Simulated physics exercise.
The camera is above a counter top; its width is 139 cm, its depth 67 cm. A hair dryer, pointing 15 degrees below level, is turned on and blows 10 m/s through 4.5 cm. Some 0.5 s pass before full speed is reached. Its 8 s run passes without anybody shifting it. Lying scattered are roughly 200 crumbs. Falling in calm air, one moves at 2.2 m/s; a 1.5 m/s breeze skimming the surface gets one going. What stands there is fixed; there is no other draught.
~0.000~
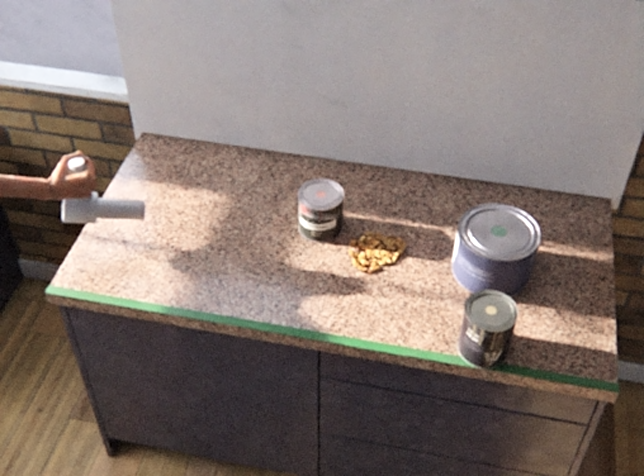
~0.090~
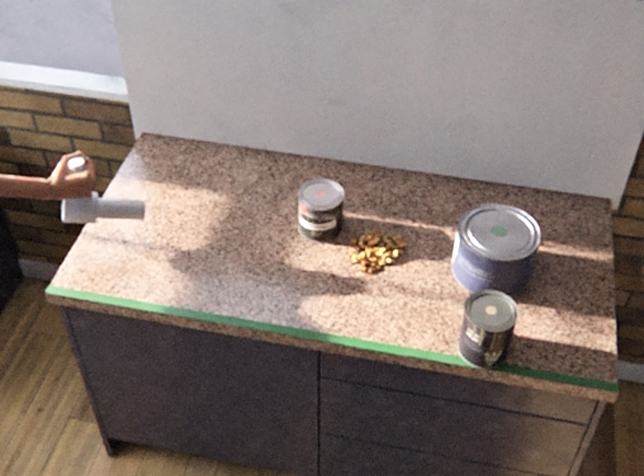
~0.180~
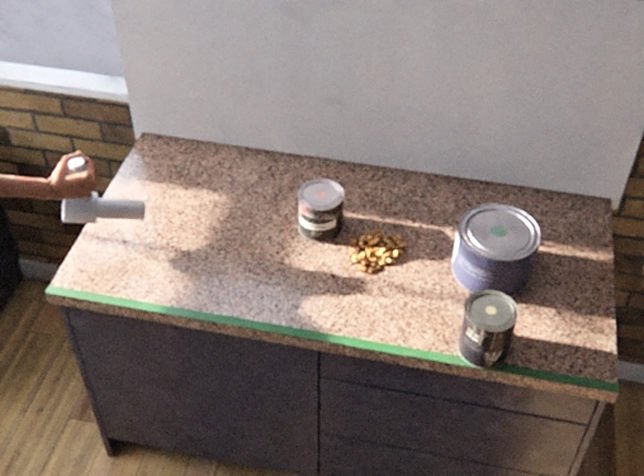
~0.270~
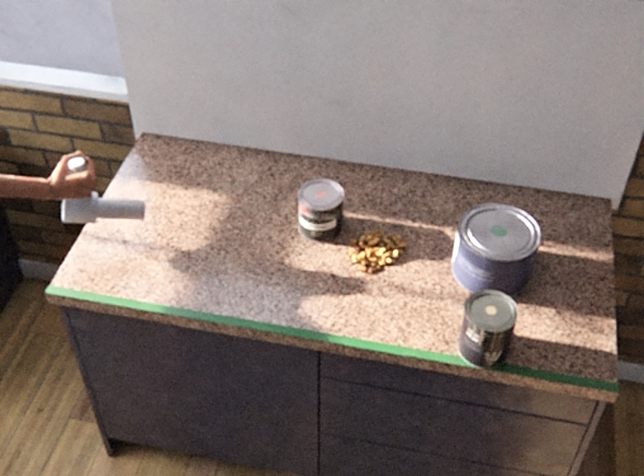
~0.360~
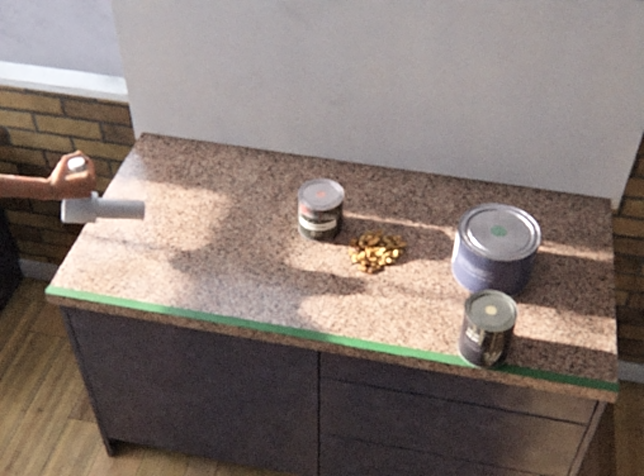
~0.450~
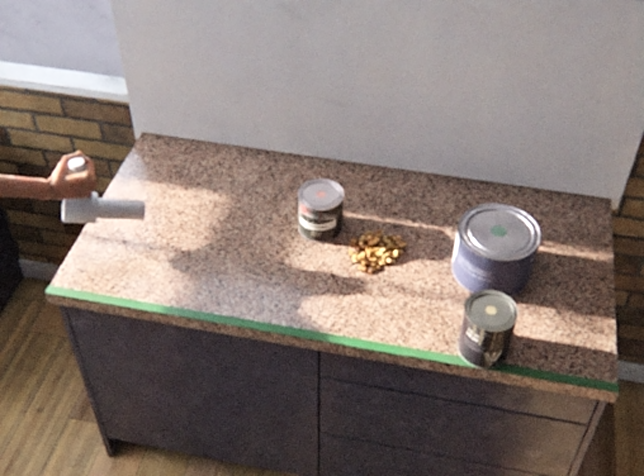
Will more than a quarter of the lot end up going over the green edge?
No.
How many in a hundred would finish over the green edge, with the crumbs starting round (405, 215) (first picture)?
Then roughly 0 percent would end up there.
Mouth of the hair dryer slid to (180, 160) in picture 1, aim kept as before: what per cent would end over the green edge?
0 per cent, roughly.
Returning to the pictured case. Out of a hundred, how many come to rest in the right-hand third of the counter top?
Roughly 70 in a hundred.
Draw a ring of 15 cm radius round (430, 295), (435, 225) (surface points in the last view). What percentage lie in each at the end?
Estimates in listed order: 50 %; 50 %.
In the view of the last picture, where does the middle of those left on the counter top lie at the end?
(448, 255).
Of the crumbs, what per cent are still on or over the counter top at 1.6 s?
I'd put it near 100 per cent.
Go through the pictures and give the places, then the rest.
In the first picture, the middle of the crumbs is near (380, 249), none has stirred yet and the mouth of the hair dryer is at (144, 210).
In the second picture, the middle of the crumbs is near (380, 249), none has stirred yet and the green edge is centred on (317, 340).
In the third picture, the middle of the crumbs is near (380, 249), none has stirred yet, the top of a tin is at (321, 194) and the top of a large tin is at (499, 231).
In the fourth picture, the middle of the crumbs is near (380, 249) and none has stirred yet.
In the fifth picture, the middle of the crumbs is near (380, 249) and none has stirred yet.
In the sixth picture, the middle of the crumbs is near (380, 249) and none has stirred yet.
After 1.6 s, 0 % are over the green edge; the middle of those still in play is near (447, 257); 33 % have settled or left.
After 2.6 s, 0 % are over the green edge; the middle of those still in play is near (448, 255); 38 % have settled or left.
After 4.4 s, 0 % are over the green edge; the middle of those still in play is near (448, 255); 44 % have settled or left.
After 8.0 s, at the end, 0 % are over the green edge; the middle of those still in play is near (448, 255).
